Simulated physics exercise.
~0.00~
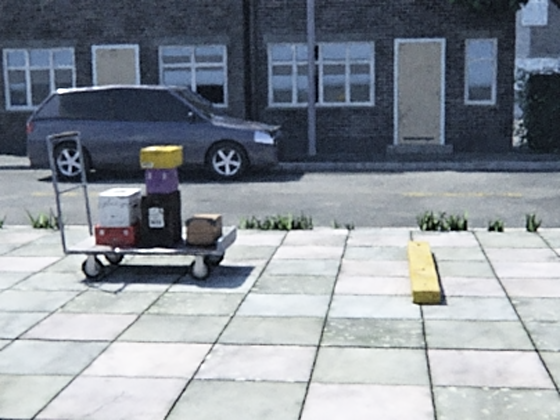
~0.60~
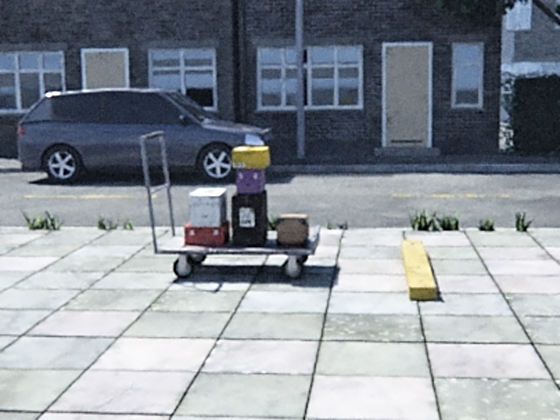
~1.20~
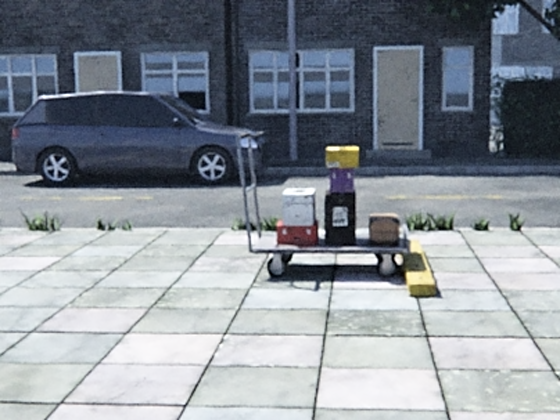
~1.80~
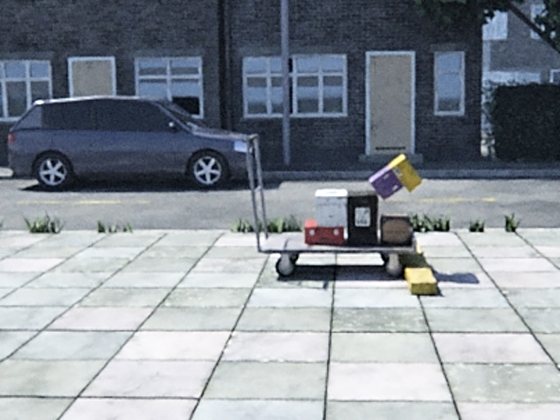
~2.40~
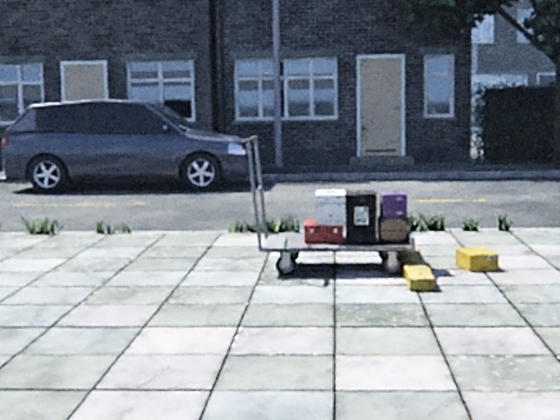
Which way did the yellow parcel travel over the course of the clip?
The yellow parcel moved to the right, first riding on the trolley and then tumbling off its front end onto the paving.
